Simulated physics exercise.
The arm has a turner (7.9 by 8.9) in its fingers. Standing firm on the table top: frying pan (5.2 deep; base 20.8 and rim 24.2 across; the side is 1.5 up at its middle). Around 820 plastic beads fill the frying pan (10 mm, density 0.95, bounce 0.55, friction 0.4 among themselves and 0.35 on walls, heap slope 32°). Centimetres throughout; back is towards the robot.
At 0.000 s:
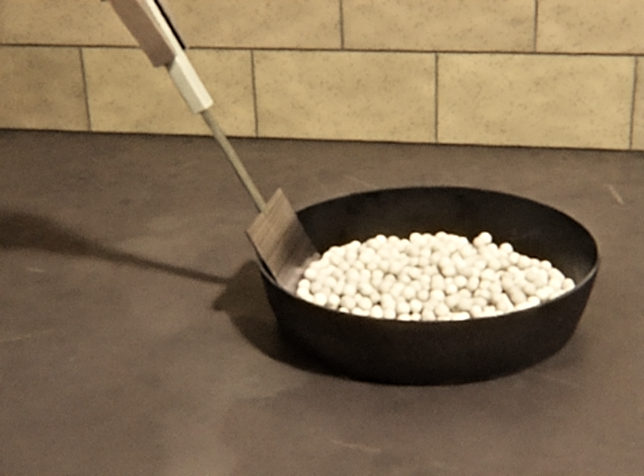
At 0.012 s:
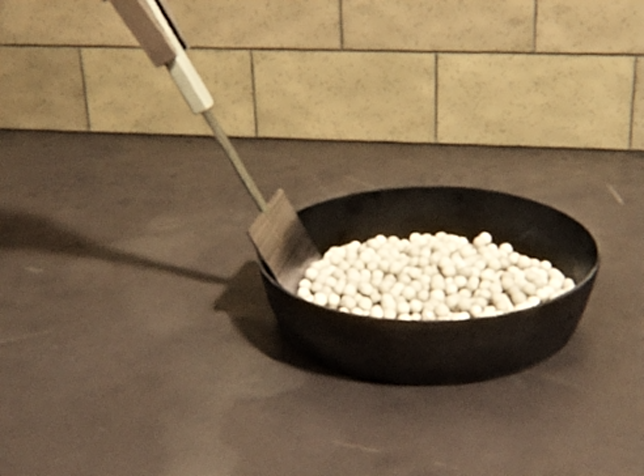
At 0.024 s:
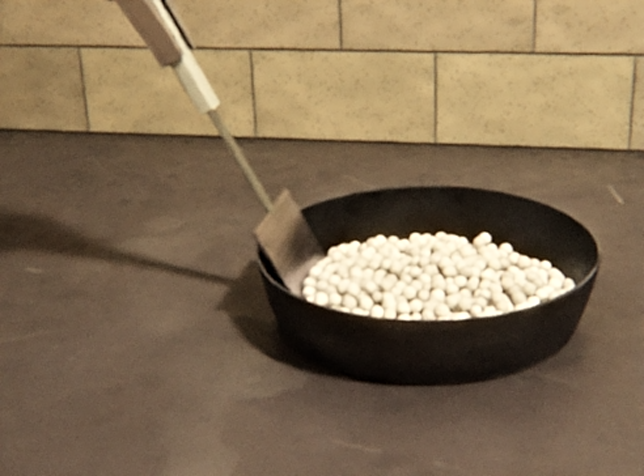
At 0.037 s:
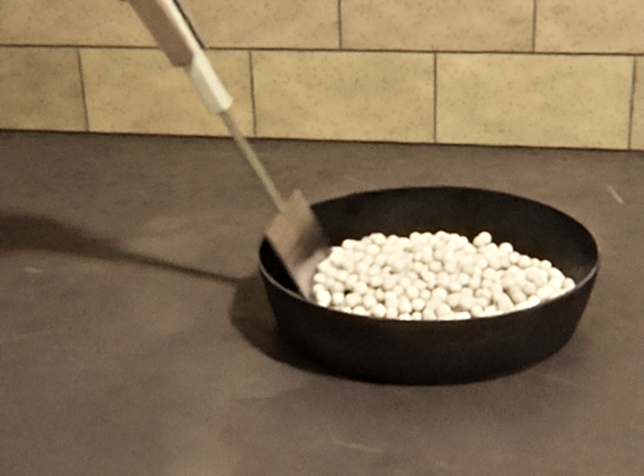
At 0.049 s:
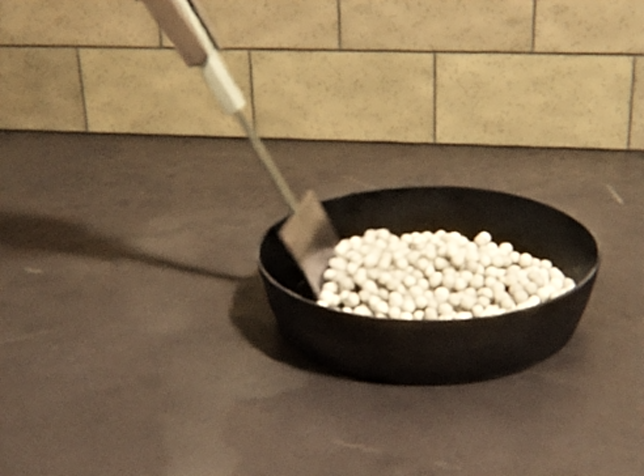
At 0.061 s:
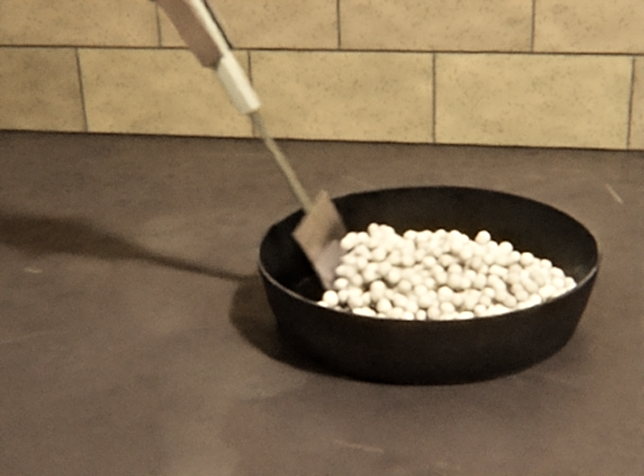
Turner with a pale handle sliding rightward inside a black frying pan, pushing white beads into a slightly higher heap.
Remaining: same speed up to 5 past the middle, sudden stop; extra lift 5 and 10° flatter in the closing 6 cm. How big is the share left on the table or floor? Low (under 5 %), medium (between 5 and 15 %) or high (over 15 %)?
Share on the table or floor: Medium (between 5 and 15 %).
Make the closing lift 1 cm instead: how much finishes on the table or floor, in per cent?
Some 0 per cent.
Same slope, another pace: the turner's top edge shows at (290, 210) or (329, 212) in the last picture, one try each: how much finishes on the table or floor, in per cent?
About 0 and 20 per cent.
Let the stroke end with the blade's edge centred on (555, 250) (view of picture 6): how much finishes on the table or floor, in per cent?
Some 20 per cent.
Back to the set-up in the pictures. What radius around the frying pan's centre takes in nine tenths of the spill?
About 65 cm.
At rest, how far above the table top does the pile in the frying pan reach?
About 5.0 cm.
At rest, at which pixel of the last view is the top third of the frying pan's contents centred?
Near (524, 285).
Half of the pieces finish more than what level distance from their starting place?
Roughly 2 cm.
By 0.10 s, sloping 62°, highest piece 7 above the table; 815 in the frying pan.
By 0.13 s, sloping 58°, highest piece 8 above the table; 815 in the frying pan.
By 0.35 s, sloping 52°, highest piece 7 above the table; 740 in the frying pan, 73 on the table or floor, 2 on the blade or in flight.
By 1.40 s, sloping 52°, highest piece 5 above the table; 739 in the frying pan, 76 on the table or floor.
Final count, 739 in the frying pan, 76 on the table or floor. That is 9 % on the table or floor.
